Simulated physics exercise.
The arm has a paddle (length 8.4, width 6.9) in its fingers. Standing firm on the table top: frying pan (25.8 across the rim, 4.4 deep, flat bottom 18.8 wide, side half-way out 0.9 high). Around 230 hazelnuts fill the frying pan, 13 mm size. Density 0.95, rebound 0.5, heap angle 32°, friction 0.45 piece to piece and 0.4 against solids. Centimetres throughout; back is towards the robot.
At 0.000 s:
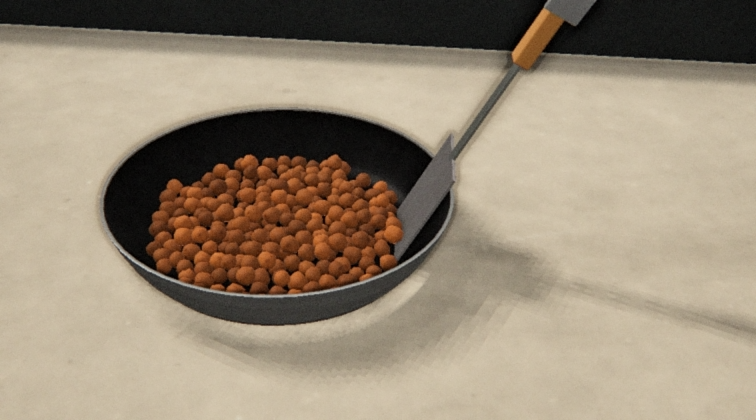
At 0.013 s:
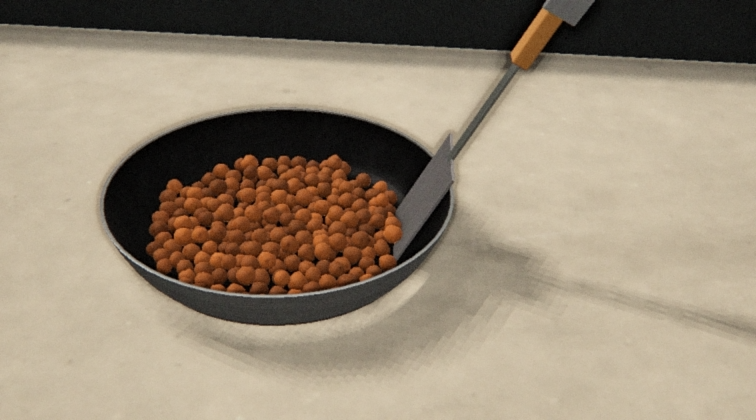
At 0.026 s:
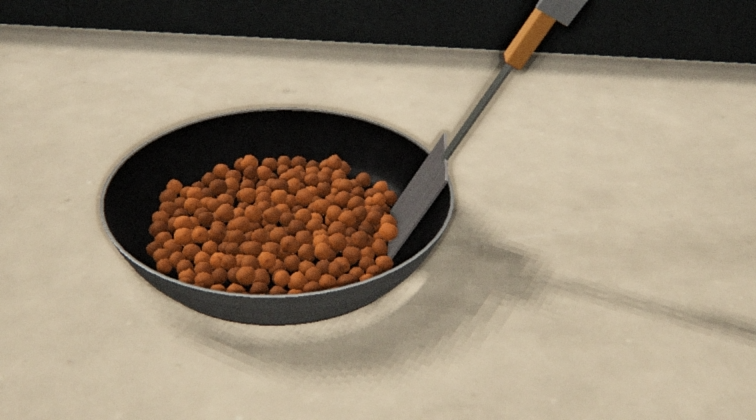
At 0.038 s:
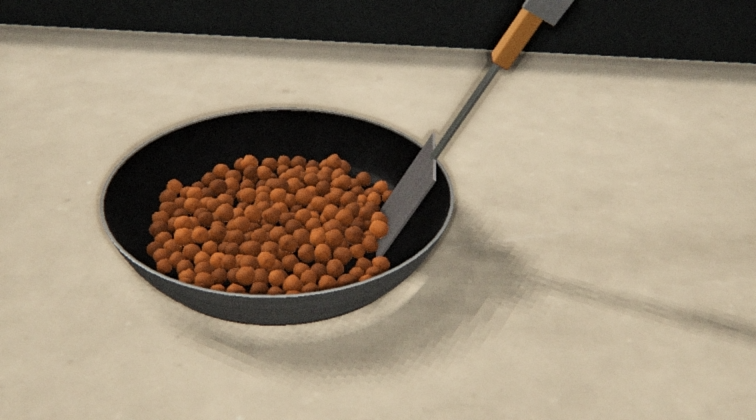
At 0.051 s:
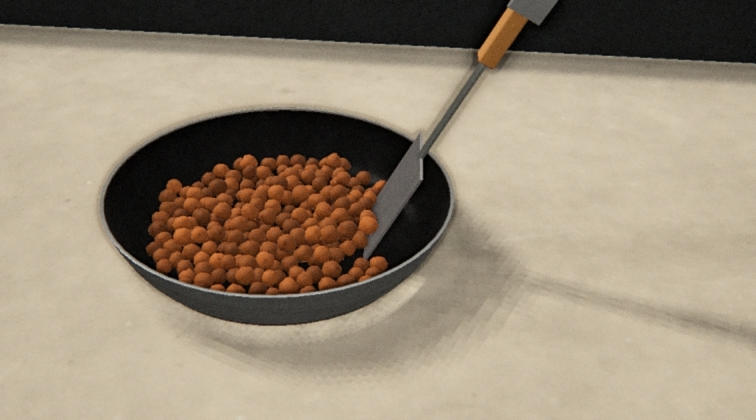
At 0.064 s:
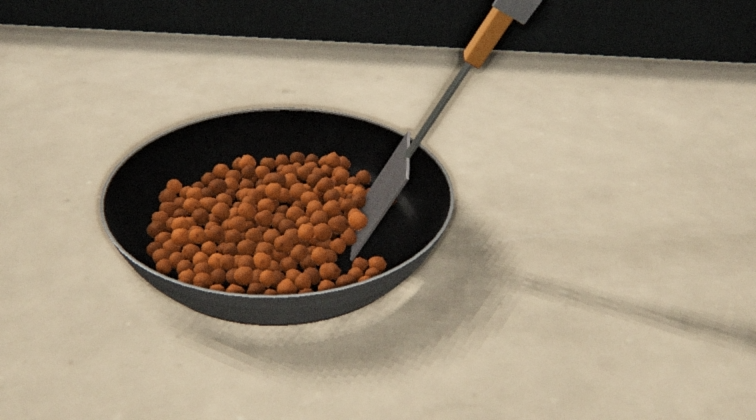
Paddle with an orange handle sliding left inside a dark frying pan, pushing the edge of a pile of brown hazelnuts slightly.
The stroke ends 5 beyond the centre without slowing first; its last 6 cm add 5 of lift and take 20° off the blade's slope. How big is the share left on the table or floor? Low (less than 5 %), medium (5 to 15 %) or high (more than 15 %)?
Share on the table or floor: Low (less than 5 %).
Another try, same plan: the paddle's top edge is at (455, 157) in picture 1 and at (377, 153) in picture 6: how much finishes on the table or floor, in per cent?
Some 10 per cent.
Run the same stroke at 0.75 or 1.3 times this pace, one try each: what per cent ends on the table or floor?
About 0 and 5 per cent.
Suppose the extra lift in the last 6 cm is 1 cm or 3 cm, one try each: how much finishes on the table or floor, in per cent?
Some 0 and 0 per cent.
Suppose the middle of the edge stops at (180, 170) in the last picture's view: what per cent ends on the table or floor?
About 5 per cent.
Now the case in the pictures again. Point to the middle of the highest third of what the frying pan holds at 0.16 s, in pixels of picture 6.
At about (244, 206).
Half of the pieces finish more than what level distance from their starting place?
Some 2 cm.
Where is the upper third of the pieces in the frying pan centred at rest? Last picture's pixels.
Near (194, 210).
After 0.11 s, sloping 63°, highest piece 4 above the table; 232 in the frying pan.
After 0.16 s, sloping 54°, highest piece 6 above the table; 232 in the frying pan.
After 0.39 s, sloping 43°, highest piece 4 above the table; 229 in the frying pan, 2 on the table or floor, 1 on the blade or in flight.
After 1.44 s, sloping 43°, highest piece 4 above the table; 229 in the frying pan, 3 on the table or floor.
In the end, 229 in the frying pan, 3 on the table or floor. That is 1 % on the table or floor.
